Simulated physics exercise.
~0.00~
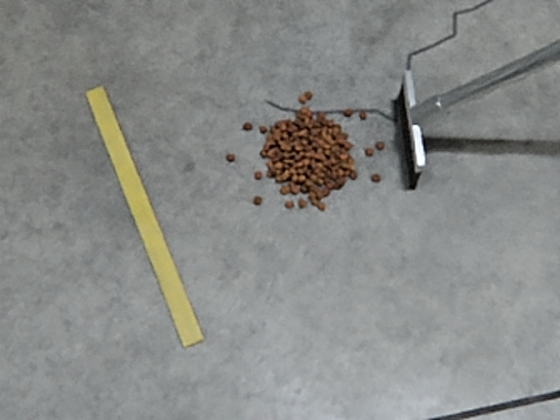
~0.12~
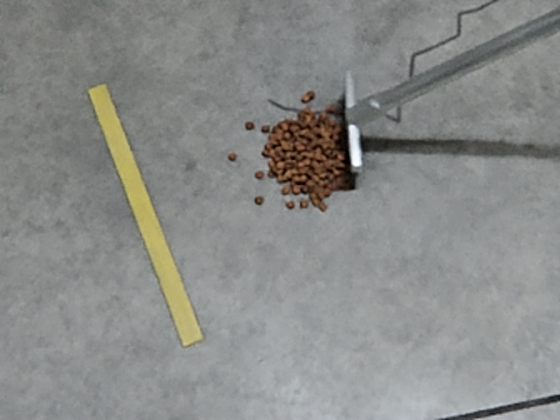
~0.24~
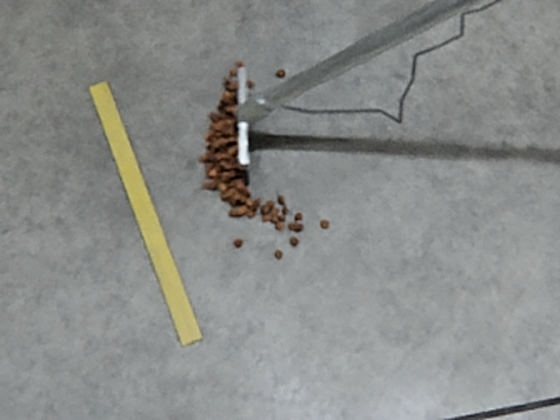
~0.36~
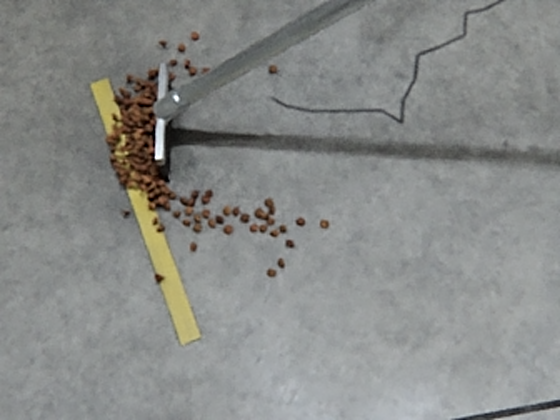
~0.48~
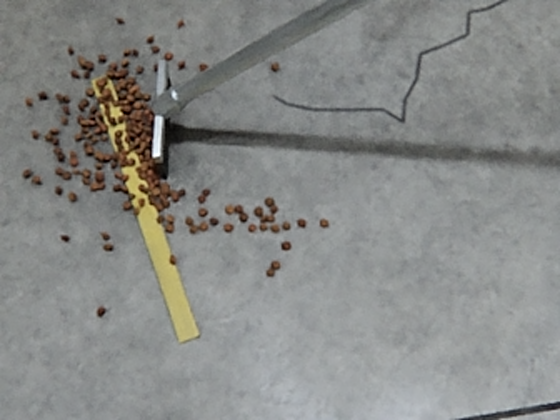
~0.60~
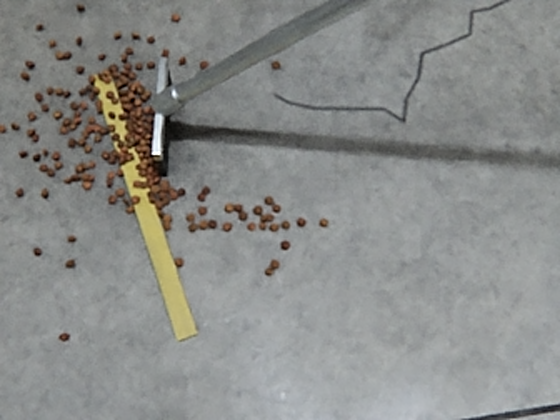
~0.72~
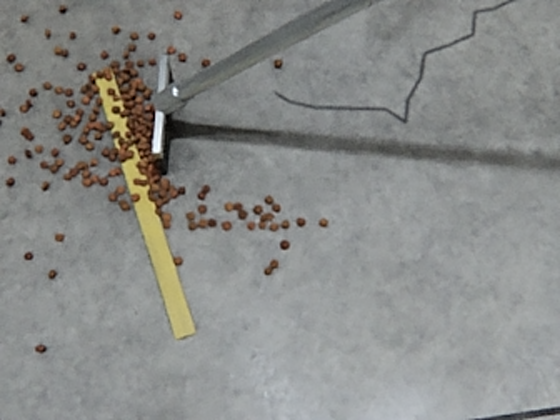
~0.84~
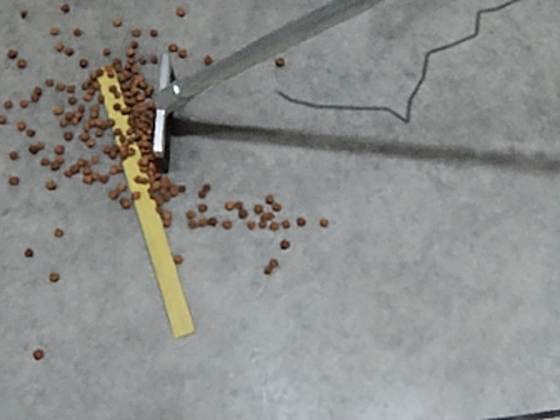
At first, a heap of brown kibble lies on a grey floor, with a squeegee on a long handle standing to its right and a yellow strip fixed to the floor on its left. The squeegee moves left, meets the heap and pushes it along, leaving a few stray bits behind. As it nears the upper part of the strip, the kibble spills onto it, and the squeegee stops there. Loose pieces keep scattering past the strip to the left, then settle. Finally, many bits rest on or against the strip, while more lie spread around it.
